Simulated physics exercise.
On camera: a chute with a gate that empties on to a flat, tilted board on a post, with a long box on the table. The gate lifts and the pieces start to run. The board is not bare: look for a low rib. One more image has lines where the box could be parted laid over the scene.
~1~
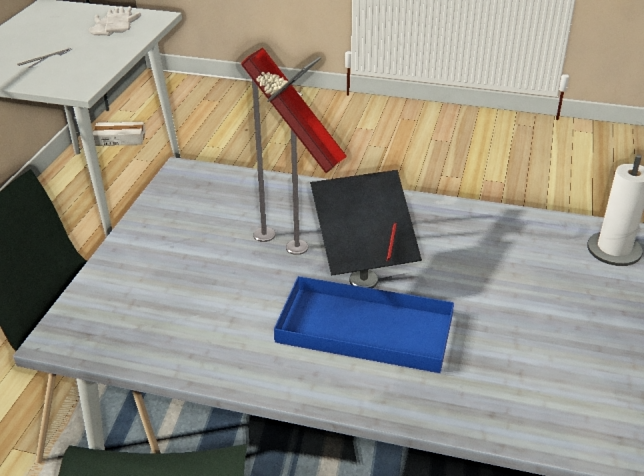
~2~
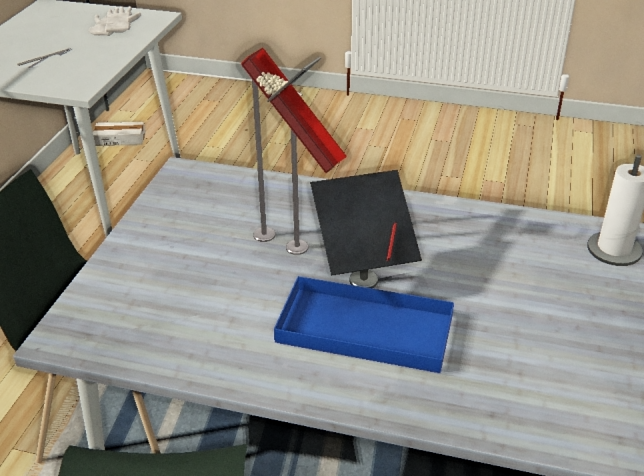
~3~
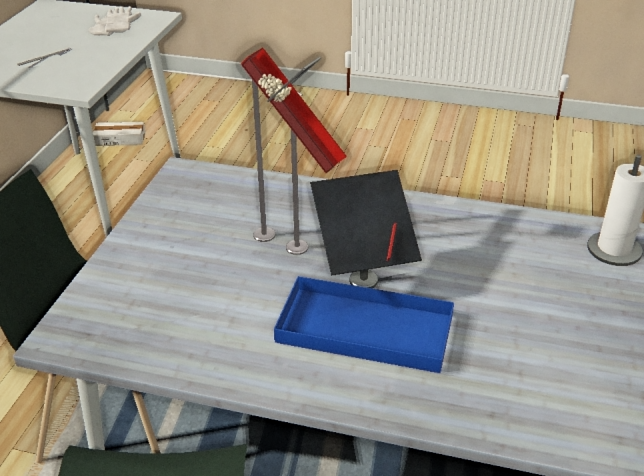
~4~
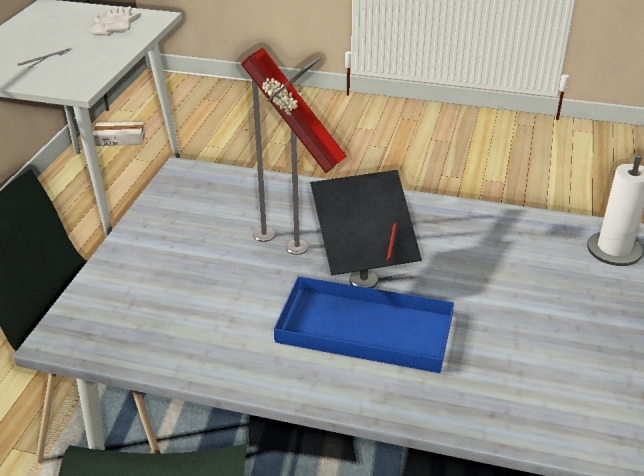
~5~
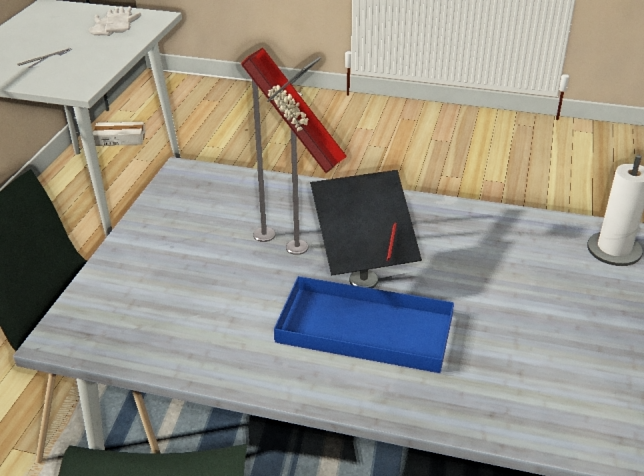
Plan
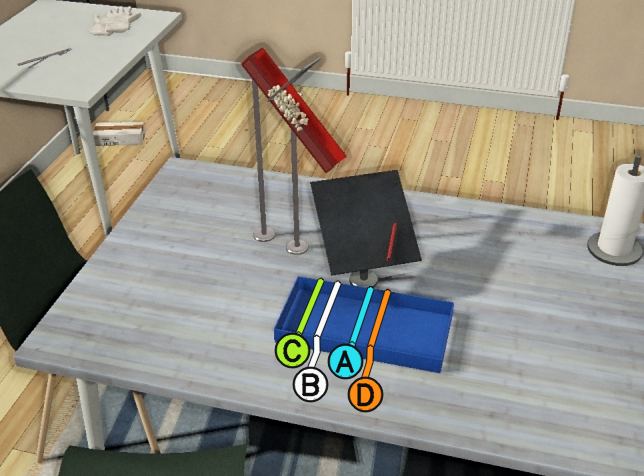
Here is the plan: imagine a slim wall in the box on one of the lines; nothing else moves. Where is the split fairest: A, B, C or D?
D is best.
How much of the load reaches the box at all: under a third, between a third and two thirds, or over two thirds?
Over two thirds.
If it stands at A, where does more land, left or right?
More lands on the right.
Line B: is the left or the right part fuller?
Right.
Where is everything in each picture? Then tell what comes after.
The first picture shows load behind the gate at (273, 81), white beans; lip of the chute at (332, 168), sloping fairly steeply.
The second picture shows middle of the board at (366, 221), tilted fairly steeply; middle of its low edge at (377, 268); of its high edge at (354, 176).
The third picture shows front corners of the box at (274, 329) and (442, 360), empty; front of the load at (281, 100).
The fourth picture shows middle of the load at (279, 96); its front at (289, 113), about a quarter of the way to the lip; rib from (396, 223) to (389, 258).
The fifth picture shows middle of the load at (286, 106); its front at (301, 129), about half of the way to the lip.
On the marked copy, line A crosses the front rim at (352, 343); line B crosses the front rim at (316, 337); line C crosses the front rim at (298, 333); line D crosses the front rim at (370, 347).
For line A, of what is caught, none on the left of the divider, all on the right.
For line B, of what is caught, none on the left of the divider, all on the right.
For line C, of what is caught, none on the left of the divider, all on the right.
For line D, of what is caught, about half on the left of the divider, about half on the right.
